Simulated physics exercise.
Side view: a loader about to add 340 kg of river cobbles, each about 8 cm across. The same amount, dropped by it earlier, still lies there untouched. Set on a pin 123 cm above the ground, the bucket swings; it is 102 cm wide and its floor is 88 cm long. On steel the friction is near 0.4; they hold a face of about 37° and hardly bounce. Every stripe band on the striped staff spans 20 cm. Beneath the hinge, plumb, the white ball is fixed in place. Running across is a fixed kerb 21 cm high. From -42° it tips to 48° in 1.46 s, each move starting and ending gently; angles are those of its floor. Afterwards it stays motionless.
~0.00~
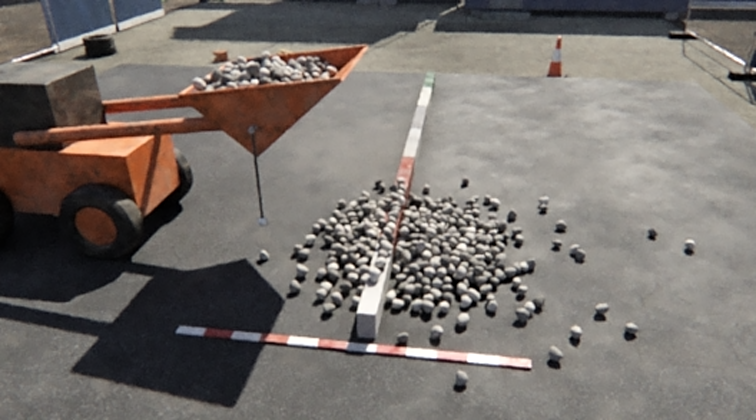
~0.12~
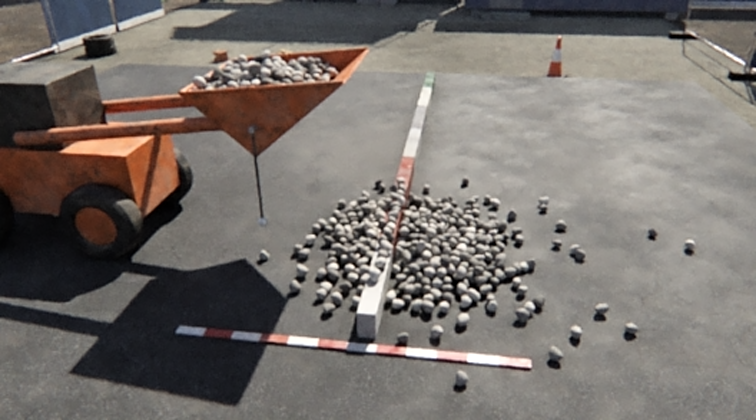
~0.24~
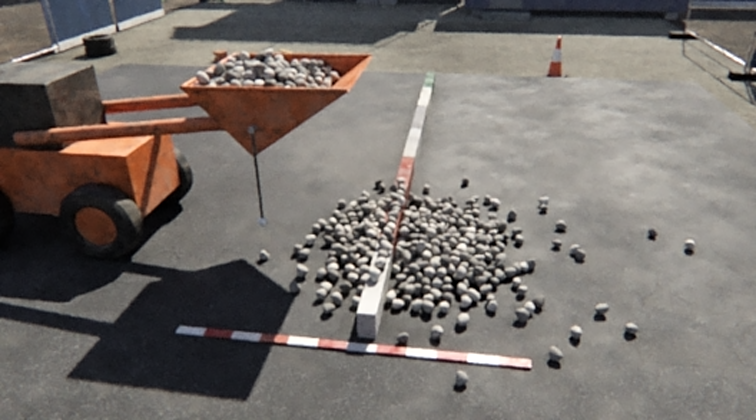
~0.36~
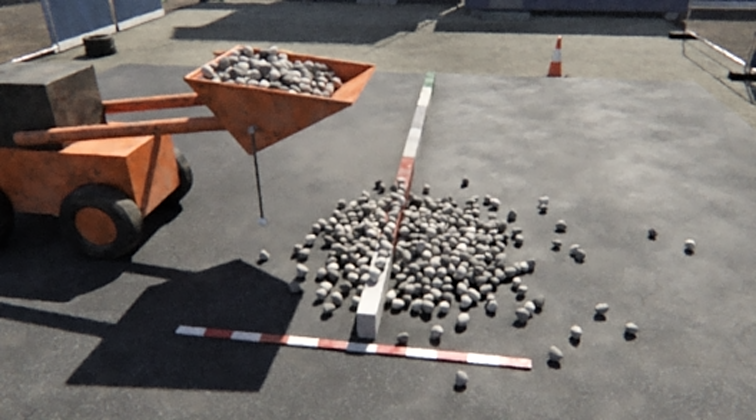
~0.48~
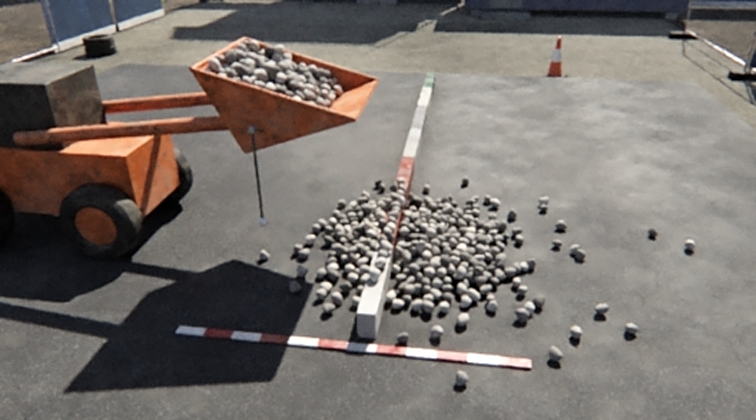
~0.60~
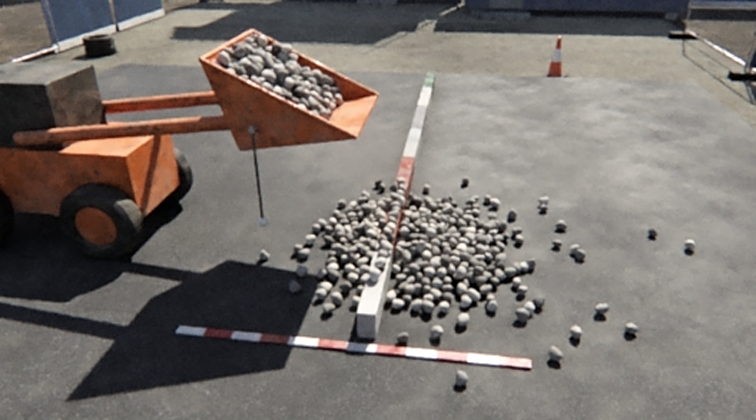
An orange loader steadily tilts its raised bucket of cobbles downward toward the right.
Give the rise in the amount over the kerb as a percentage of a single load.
15 %.
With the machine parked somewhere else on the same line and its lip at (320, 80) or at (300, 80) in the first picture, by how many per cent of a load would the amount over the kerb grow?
The first would add around 5 per cent, the second around 0 per cent.
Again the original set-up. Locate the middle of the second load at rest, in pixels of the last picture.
Centre: Approx. (358, 236).
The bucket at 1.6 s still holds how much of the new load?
It keeps some 20 percent of its load.
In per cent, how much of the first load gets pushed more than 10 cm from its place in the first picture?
About 10 per cent.
After 1.1 s the floor is at 34°; in per cent of one load, 97 in the bucket, 37 on this side of the kerb, 67 over the kerb; the foremost stones are at (606, 258).
After 1.6 s the floor is at 48°; in per cent of one load, 20 in the bucket, 110 on this side of the kerb, 70 over the kerb; the foremost stones are at (606, 258).
After 1.9 s the floor is at 48°; in per cent of one load, 0 in the bucket, 121 on this side of the kerb, 79 over the kerb; the foremost stones are at (606, 258).
After 4.5 s the floor is at 48°; in per cent of one load, 0 in the bucket, 119 on this side of the kerb, 81 over the kerb; the foremost stones are at (606, 258). Net gain over the kerb, 15.
